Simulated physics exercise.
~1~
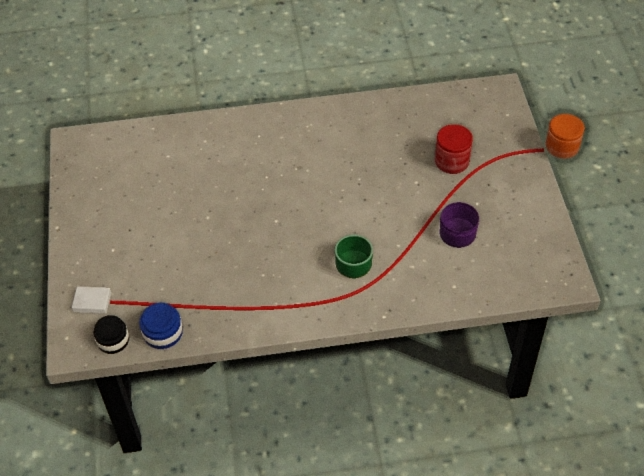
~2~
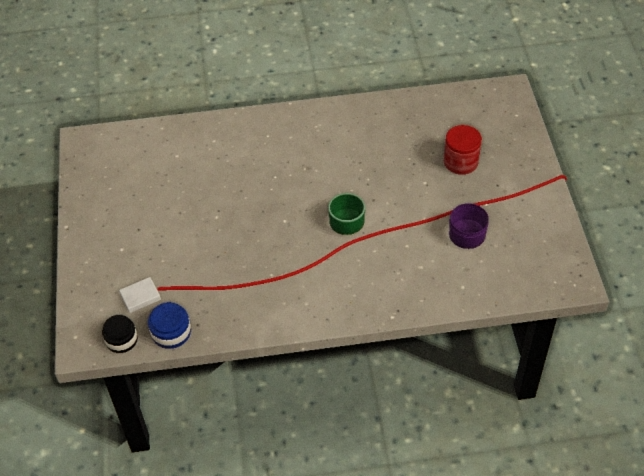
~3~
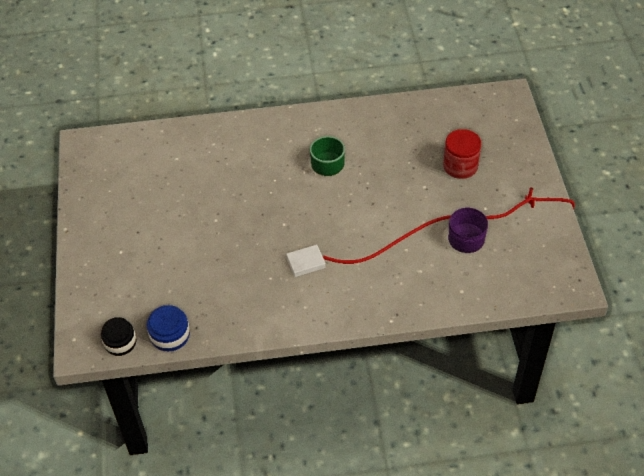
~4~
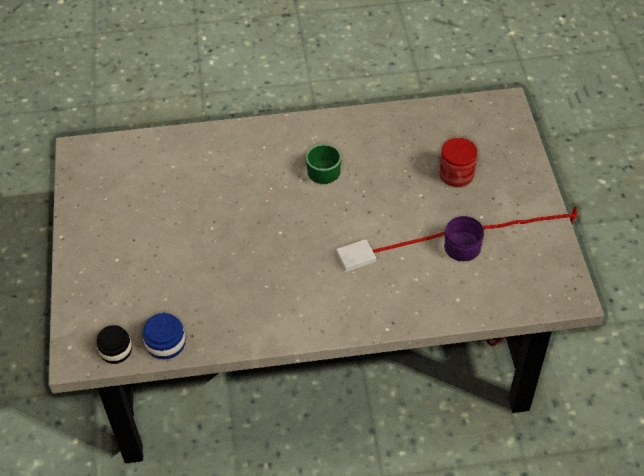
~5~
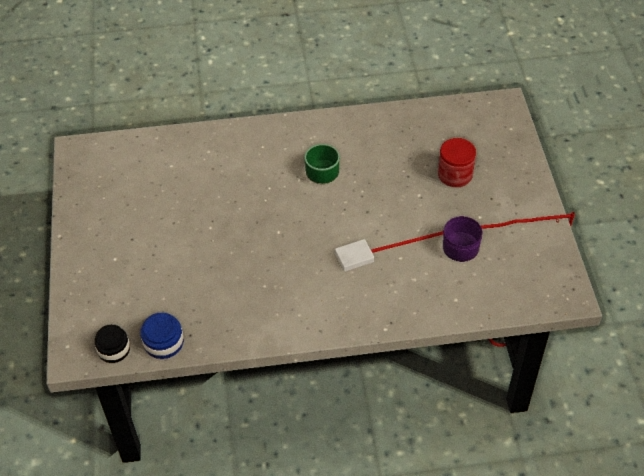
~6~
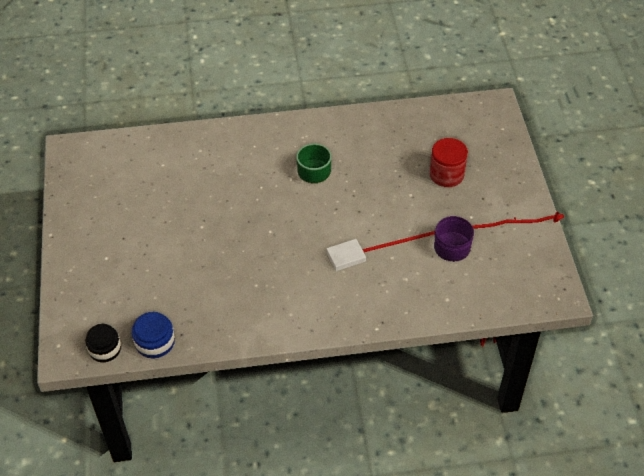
At the start, a thin red cable curves across a side table from a white phone at the lower left to an orange speaker at the right edge, passing a green mug, a purple cup and a red tub. The speaker drops out of view, and the tightening cable pushes the mug upward while the phone begins sliding right. The phone travels on toward the middle as the mug shifts farther up. Finally both stop on the table, the cable stretched past the purple cup and over the right edge, with the black and blue jars still at lower left.
